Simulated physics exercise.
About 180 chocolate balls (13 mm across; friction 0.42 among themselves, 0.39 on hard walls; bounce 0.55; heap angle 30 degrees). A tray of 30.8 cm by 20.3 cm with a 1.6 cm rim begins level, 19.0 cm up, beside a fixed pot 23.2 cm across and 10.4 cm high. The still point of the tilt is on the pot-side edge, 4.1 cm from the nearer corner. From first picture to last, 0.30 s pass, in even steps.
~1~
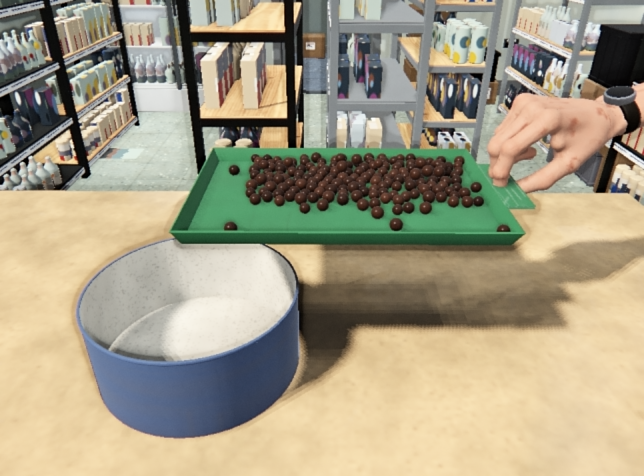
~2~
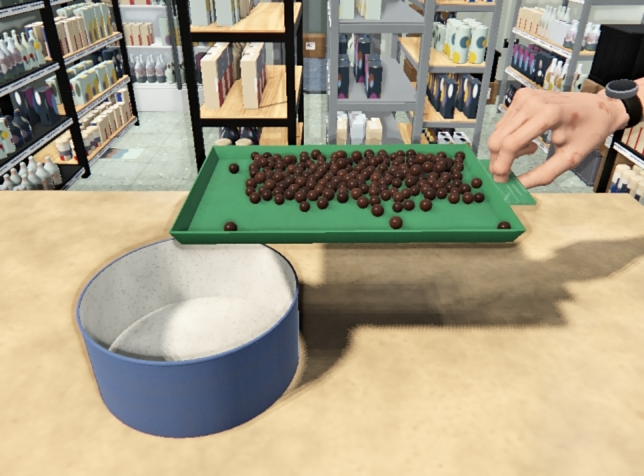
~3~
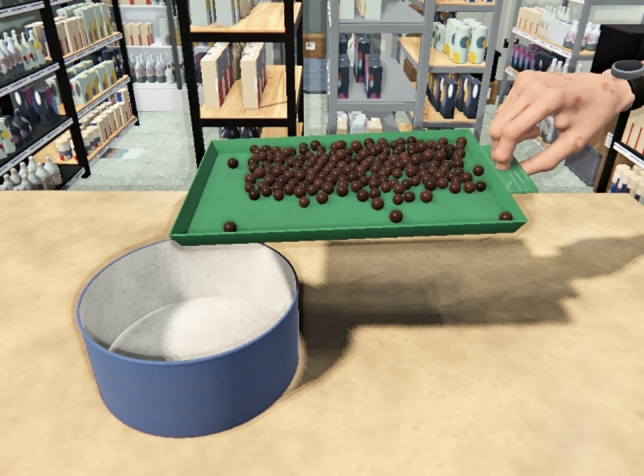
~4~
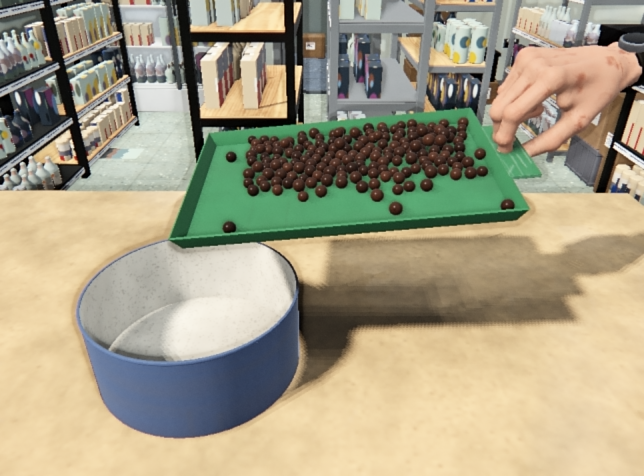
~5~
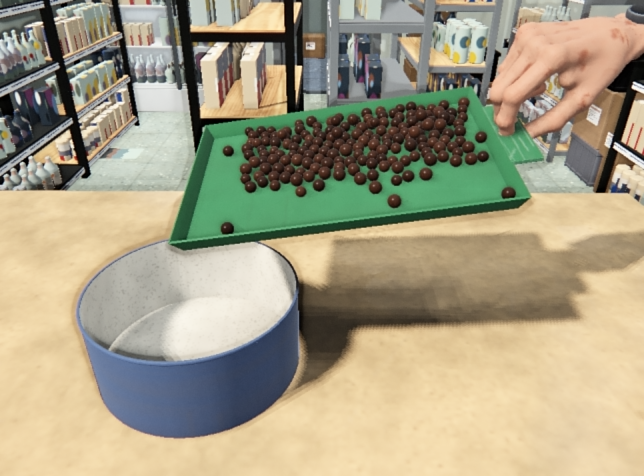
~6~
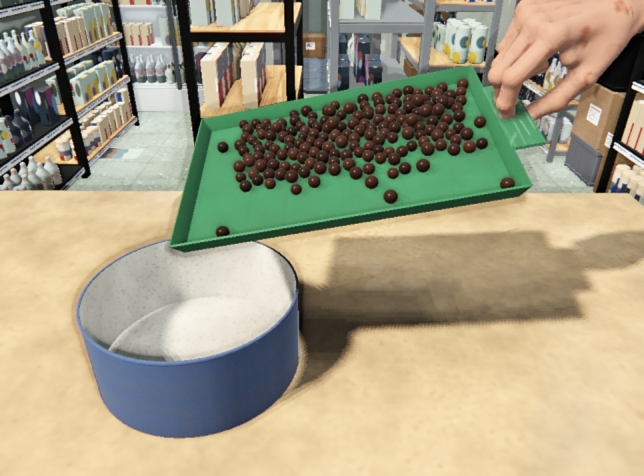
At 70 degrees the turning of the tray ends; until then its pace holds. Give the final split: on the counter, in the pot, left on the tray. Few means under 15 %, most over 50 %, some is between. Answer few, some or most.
Counter: Some, pot: Most, tray: Few.
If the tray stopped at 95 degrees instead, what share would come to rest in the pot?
Then about 75 per cent.
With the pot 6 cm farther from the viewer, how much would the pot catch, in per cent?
Then about 10 per cent.
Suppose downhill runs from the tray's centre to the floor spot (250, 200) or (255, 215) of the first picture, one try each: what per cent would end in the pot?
Some 75 and 90 per cent.
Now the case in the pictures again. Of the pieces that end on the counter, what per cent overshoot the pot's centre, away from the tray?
About 50 per cent.
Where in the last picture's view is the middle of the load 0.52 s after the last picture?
Around (195, 251).
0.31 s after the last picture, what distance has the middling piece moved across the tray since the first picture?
Roughly 12 cm.
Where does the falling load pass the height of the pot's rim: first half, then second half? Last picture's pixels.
At about (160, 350), then at (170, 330).
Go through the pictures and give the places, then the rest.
The first picture shows tray tilt 0 degrees, front corners at (179, 228) and (515, 229); middle of the pieces at (354, 179); pot at (192, 287).
The second picture shows tray tilt 1 degrees, front corners at (179, 228) and (515, 226); middle of the pieces at (354, 176).
The third picture shows tray tilt 5 degrees, front corners at (179, 231) and (517, 217), lowest corner left front; middle of the pieces at (354, 167).
The fourth picture shows tray tilt 9 degrees, front corners at (178, 234) and (519, 205), lowest corner left front; middle of the pieces at (353, 156).
The fifth picture shows tray tilt 14 degrees, front corners at (178, 237) and (520, 193), lowest corner left front; middle of the pieces at (351, 144).
The sixth picture shows tray tilt 19 degrees, front corners at (178, 240) and (521, 181), lowest corner left front; middle of the pieces at (348, 135); pot at (192, 287).
Then, 0.31 s after the last picture, tilt 44 degrees; the tray holds 95 %, the pot 0 %.
Then, 0.52 s after the last picture, tilt 61 degrees; the tray holds 55 %, the pot 15 %.
Then, 0.84 s after the last picture, tilt 70 degrees; the tray holds 10 %, the pot 60 %.
In the end, counter 20 %, pot 80 %, tray 0 %.
